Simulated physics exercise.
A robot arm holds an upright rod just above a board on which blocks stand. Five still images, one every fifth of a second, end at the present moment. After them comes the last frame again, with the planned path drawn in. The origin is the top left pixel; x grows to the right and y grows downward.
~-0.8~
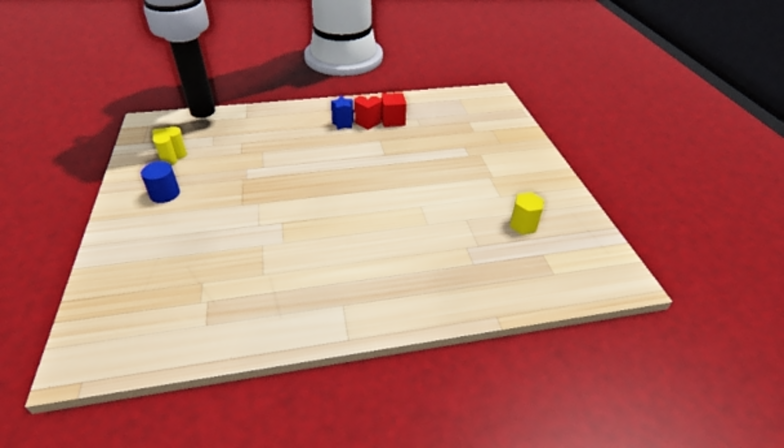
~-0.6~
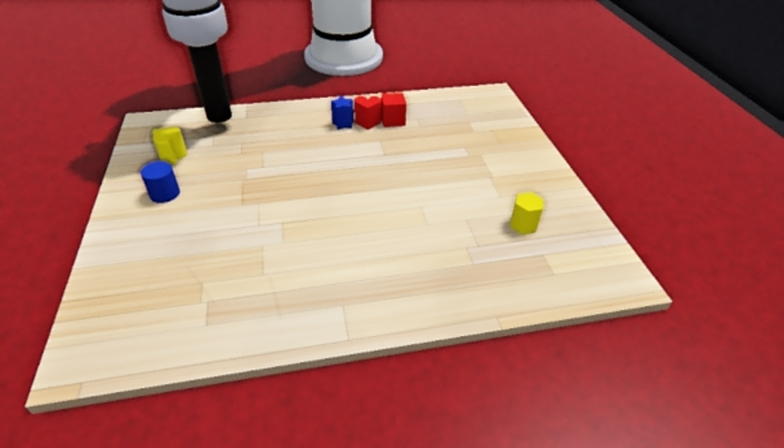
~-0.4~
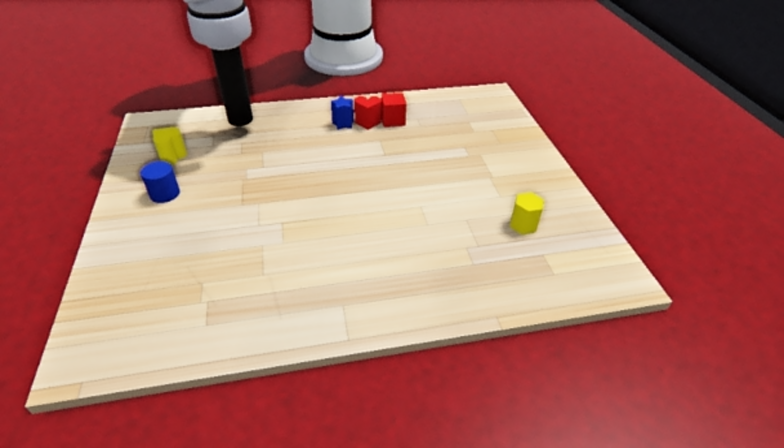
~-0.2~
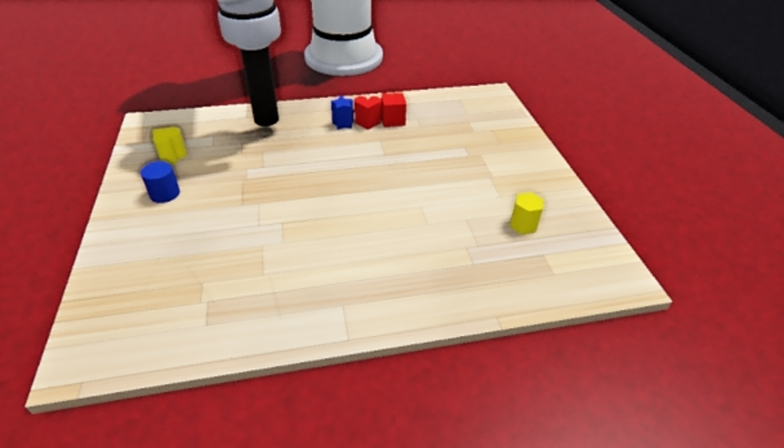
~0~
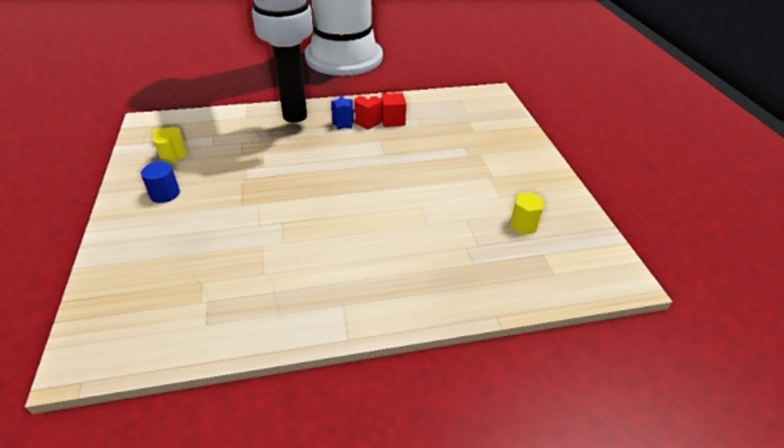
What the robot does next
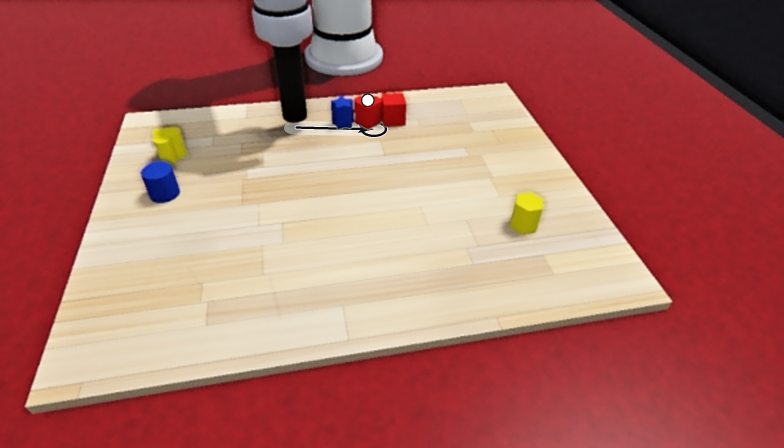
At the start, a robot arm holds a black rod upright near the back left of a wooden board with yellow, blue and red blocks on it. The rod moves right along the back edge, nearing the small blue block beside two red ones, while every block stays still.
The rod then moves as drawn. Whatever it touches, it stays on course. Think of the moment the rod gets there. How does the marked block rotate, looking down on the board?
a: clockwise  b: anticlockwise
a
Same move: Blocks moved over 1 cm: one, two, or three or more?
Displaced: Three or more.
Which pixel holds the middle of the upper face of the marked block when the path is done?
I'd say the marked block ends with its top centre at (379, 94).
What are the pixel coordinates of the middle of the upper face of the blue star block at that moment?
That would be at about pixel (358, 95).
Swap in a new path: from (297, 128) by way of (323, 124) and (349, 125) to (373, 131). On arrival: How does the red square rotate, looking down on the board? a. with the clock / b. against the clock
Answer: A.
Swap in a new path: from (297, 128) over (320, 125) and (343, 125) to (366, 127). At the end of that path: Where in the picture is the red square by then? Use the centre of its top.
Final place: (428, 96).
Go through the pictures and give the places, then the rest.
In the first picture, rod tip at (203, 112); block tops, blue star block at (342, 101); red heart-shaped block at (368, 100); red square at (394, 98).
In the second picture, rod at (220, 117); blocks unchanged.
In the third picture, rod at (241, 120); blocks unchanged.
In the fourth picture, rod at (267, 120); blocks unchanged.
In the fifth picture, rod at (295, 117); blue star block at (342, 101); red heart-shaped block at (368, 100); red square at (394, 98).
Path on the board, from (297, 128) to (374, 129); the dot is on the red heart-shaped block.
On the path given first. One third of the way, rod at (322, 117); nothing pushed yet.
Two thirds of the way, rod at (348, 118); blue star block at (356, 96), turned 40° anticlockwise; red heart-shaped block at (378, 96), turned 40° clockwise; red square at (403, 98).
At the end, rod at (374, 118); blue star block at (358, 95), turned 70° anticlockwise; red heart-shaped block at (379, 94), turned 50° clockwise; red square at (404, 98).
